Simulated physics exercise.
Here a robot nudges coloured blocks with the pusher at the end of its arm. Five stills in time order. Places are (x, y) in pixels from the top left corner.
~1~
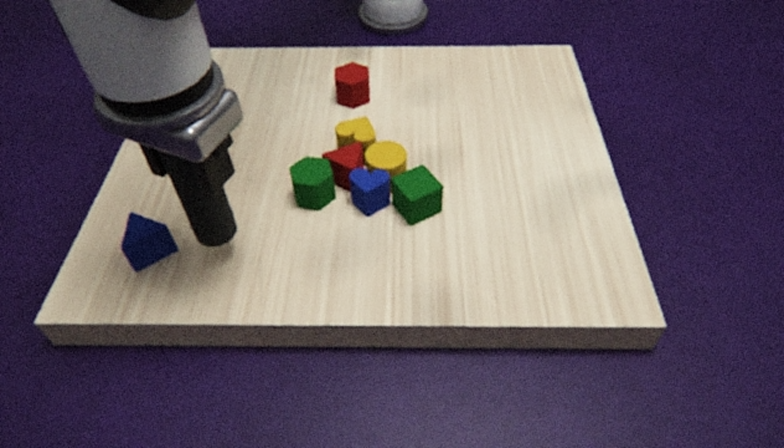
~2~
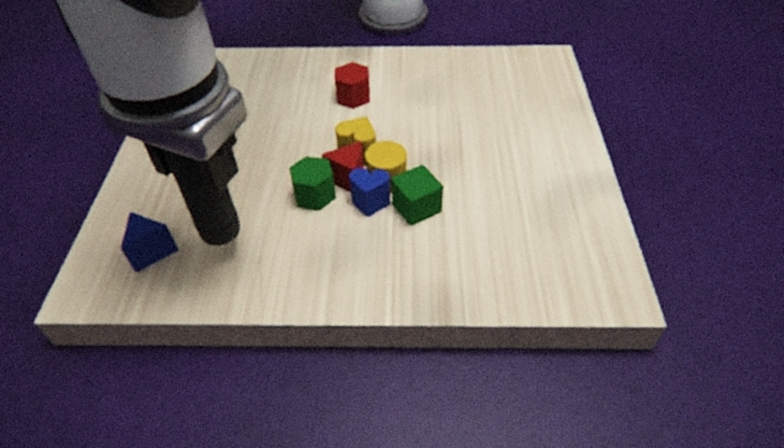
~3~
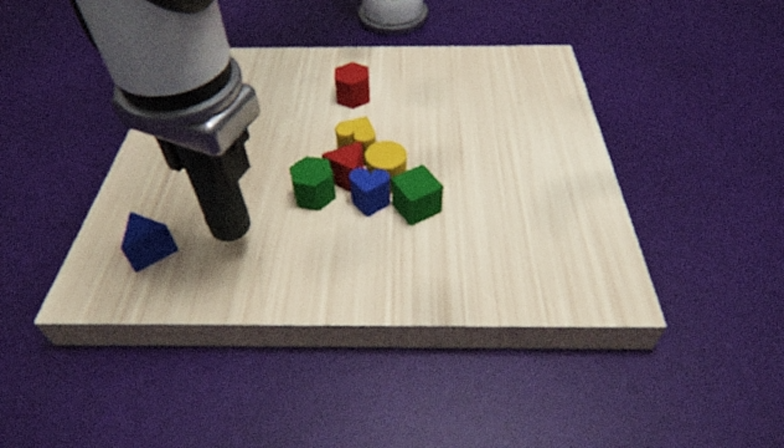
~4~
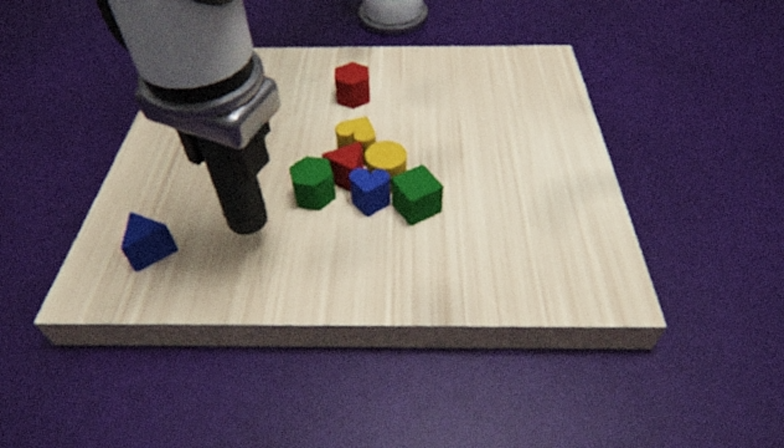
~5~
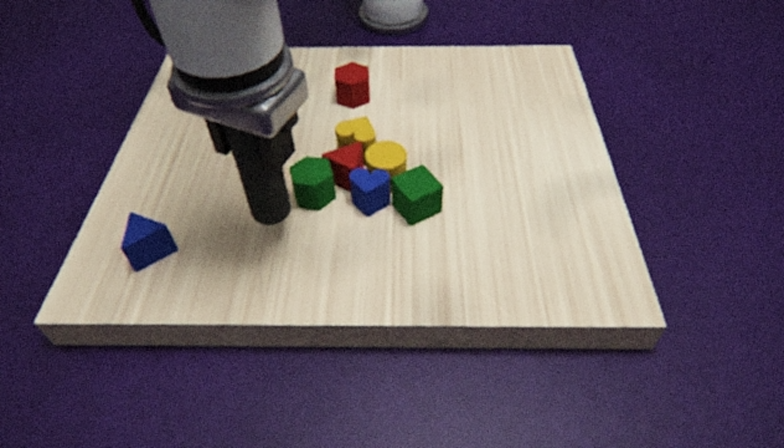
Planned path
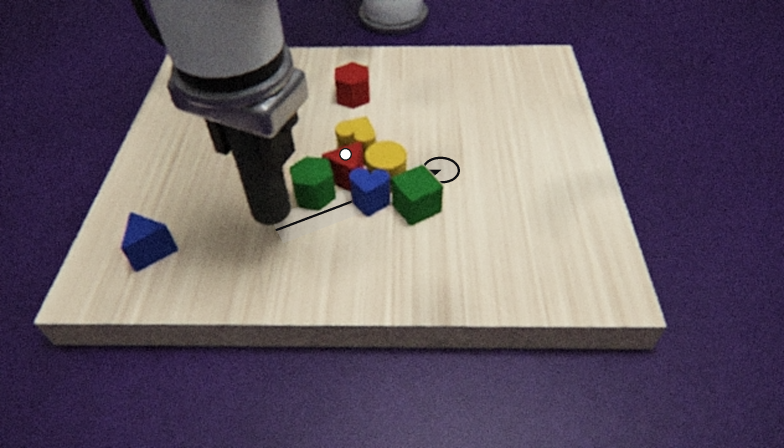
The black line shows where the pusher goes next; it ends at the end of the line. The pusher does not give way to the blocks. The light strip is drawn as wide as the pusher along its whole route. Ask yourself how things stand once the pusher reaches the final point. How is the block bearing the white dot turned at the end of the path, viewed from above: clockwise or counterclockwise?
Clockwise rotation.
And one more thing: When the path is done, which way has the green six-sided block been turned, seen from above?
It is turned anticlockwise.
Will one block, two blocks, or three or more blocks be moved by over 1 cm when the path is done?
It should be three or more.
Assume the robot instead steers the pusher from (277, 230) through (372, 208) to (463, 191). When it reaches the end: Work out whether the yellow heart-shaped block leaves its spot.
It keeps its position.
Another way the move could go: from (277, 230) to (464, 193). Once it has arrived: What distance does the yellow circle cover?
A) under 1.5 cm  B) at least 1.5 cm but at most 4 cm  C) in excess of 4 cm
My pick is B.
The drawn path runs straight from (277, 230) to (441, 170); the dot is on the red triangle.
On the path given first. One third of the way, pusher at (333, 189); green six-sided block at (320, 157), turned 20° anticlockwise; red triangle at (352, 146), turned 35° clockwise.
Two thirds of the way, pusher at (388, 169); green six-sided block at (322, 156), turned 30° anticlockwise; red triangle at (355, 144), turned 35° clockwise; blue heart-shaped block at (420, 173), turned 85° clockwise; yellow circle at (415, 143).
At the end, pusher at (442, 151); green six-sided block at (322, 156), turned 30° anticlockwise; red triangle at (355, 144), turned 35° clockwise; blue heart-shaped block at (454, 169), turned 170° clockwise; yellow circle at (450, 120).
